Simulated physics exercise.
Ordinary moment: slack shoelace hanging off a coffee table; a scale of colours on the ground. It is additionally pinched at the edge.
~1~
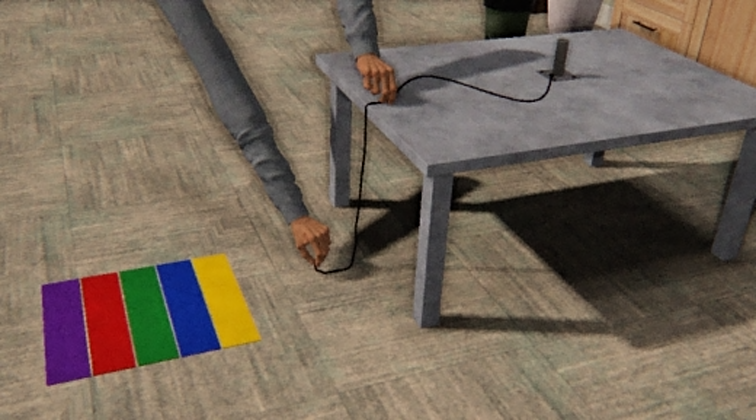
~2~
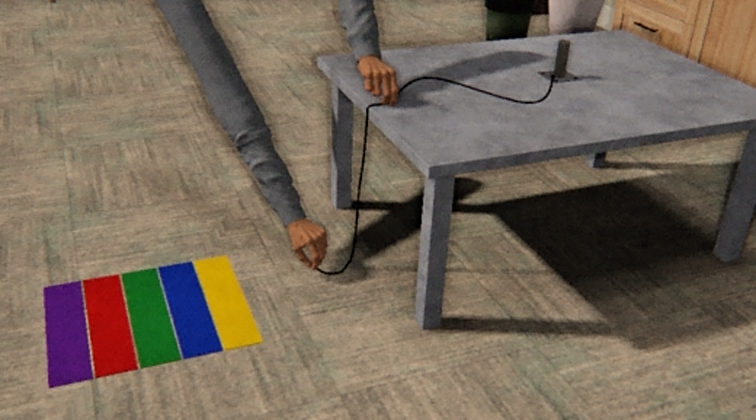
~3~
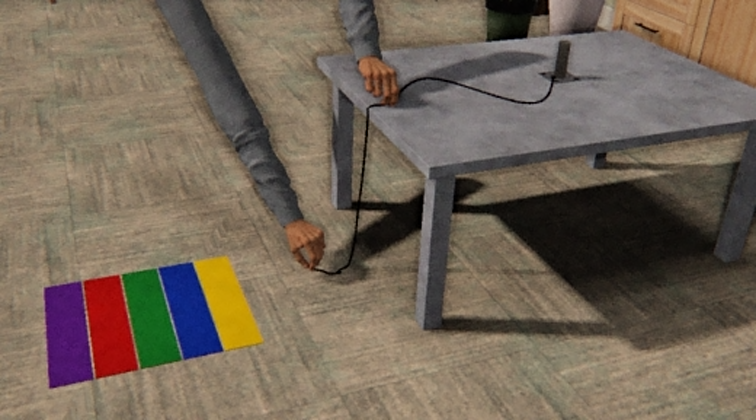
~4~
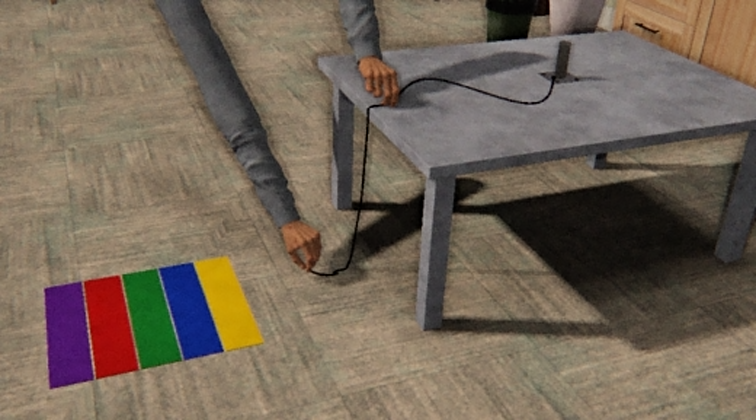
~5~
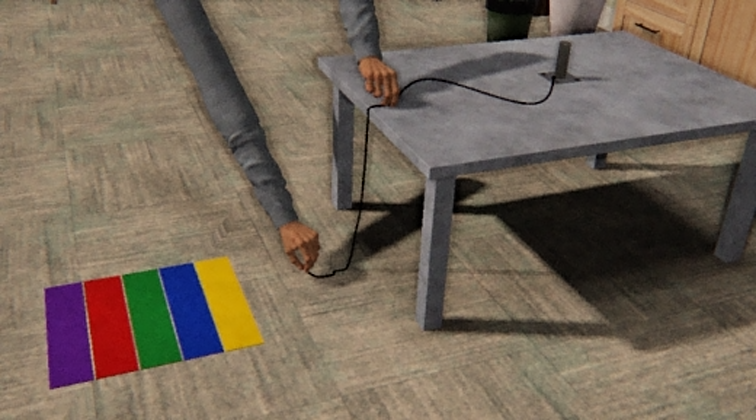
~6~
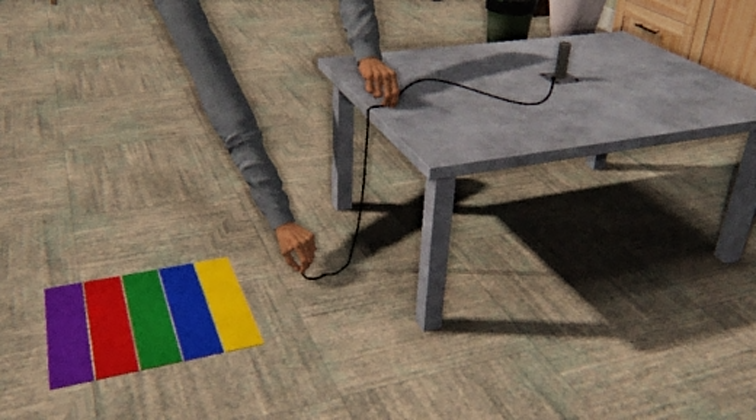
A hand held the low end of a thin black cord hanging off a grey table and edged it slightly left toward the coloured stripes, while another hand pinched the cord at the table's edge.
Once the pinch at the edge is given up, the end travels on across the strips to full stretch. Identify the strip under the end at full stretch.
Strip: Purple.
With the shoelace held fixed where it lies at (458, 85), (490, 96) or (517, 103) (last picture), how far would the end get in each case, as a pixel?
In order of the tries: About (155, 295), about (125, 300), about (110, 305).
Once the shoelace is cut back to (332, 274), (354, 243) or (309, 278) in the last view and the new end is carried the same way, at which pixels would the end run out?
One spot per try: (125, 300), (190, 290), and (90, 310).
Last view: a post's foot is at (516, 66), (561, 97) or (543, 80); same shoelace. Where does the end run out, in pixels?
In pixels, the answers are (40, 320), (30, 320) and (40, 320).
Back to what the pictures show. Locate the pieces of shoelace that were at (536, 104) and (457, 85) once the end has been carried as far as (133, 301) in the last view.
Point one: (482, 85); point two: (406, 98).
Early on, end near (134, 301); over green.
Midway, end near (92, 308); over red.
At the end of the slack, end near (67, 313); over purple. It gets as far as the purple strip.
